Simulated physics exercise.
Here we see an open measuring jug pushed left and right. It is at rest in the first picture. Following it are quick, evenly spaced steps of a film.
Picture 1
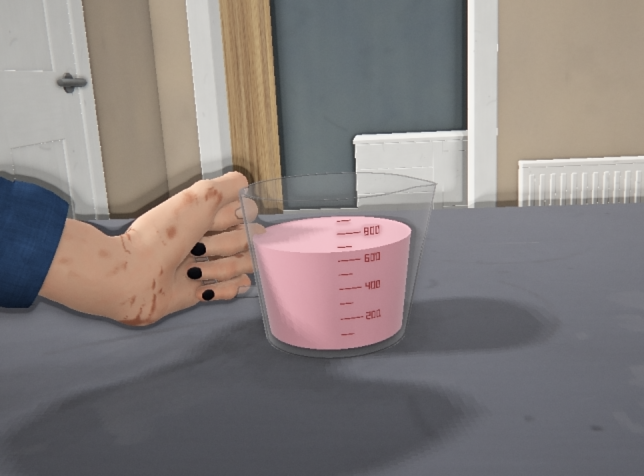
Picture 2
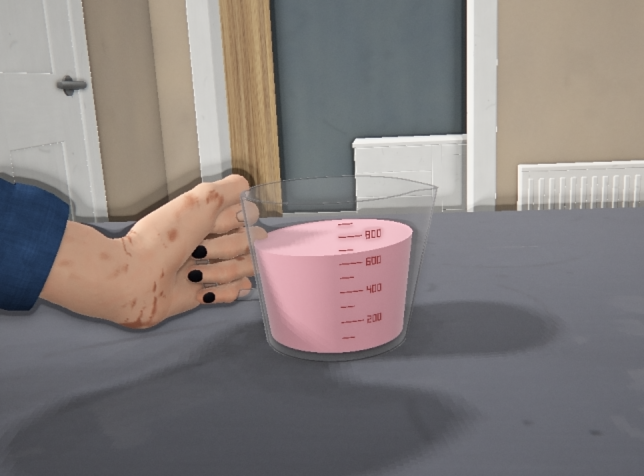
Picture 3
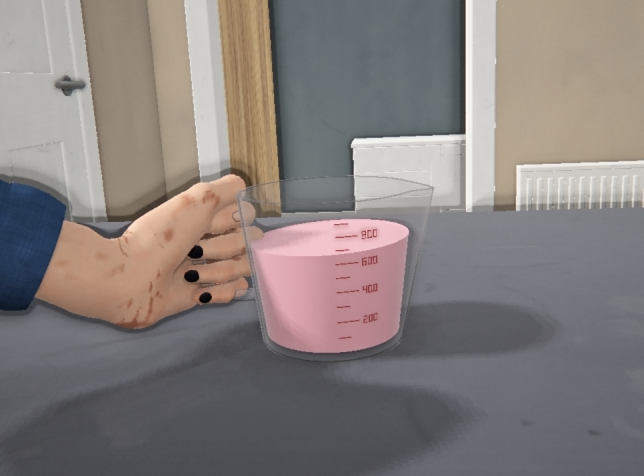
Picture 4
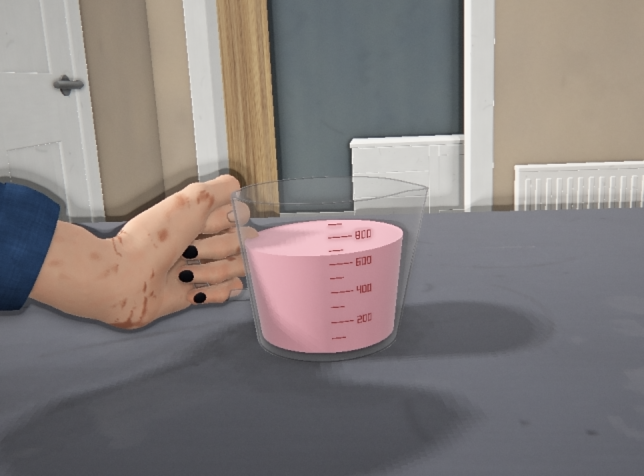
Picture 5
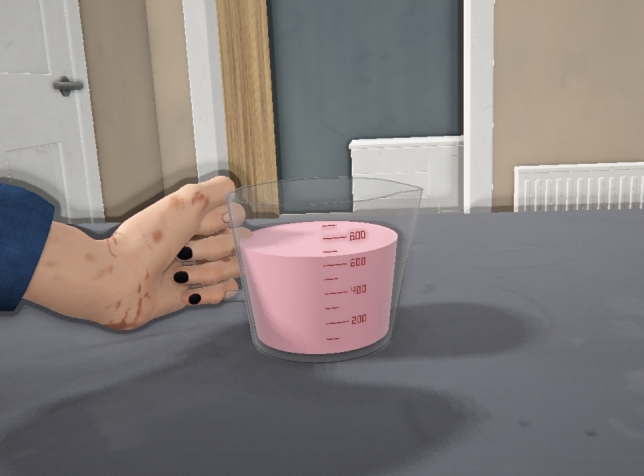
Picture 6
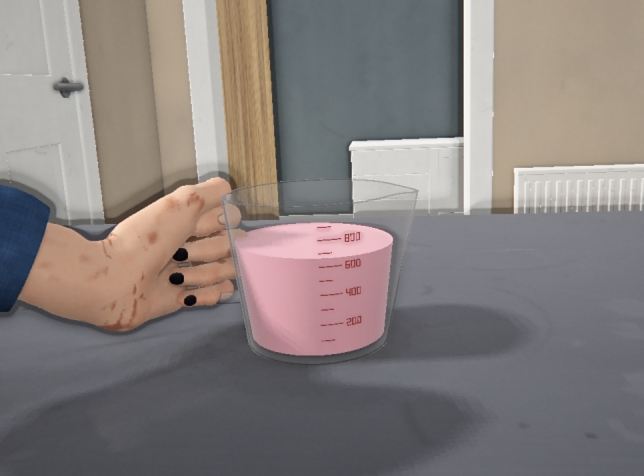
To begin with, a clear measuring jug about two thirds full of pink liquid stands on a grey surface, with a hand in a blue sleeve beside it on the left. The jug then shifts slightly to the left, the hand staying close by, while the liquid's surface remains about level.
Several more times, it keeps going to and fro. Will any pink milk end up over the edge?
No, it never reaches past the edge.
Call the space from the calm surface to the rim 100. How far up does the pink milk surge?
Reading: 10 per cent.
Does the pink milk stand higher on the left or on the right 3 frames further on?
Clearly the left margin.
Shortly, the highest wave so far stays far below the rim.
At the finish, the highest wave so far stays far below the rim; nothing has left it.
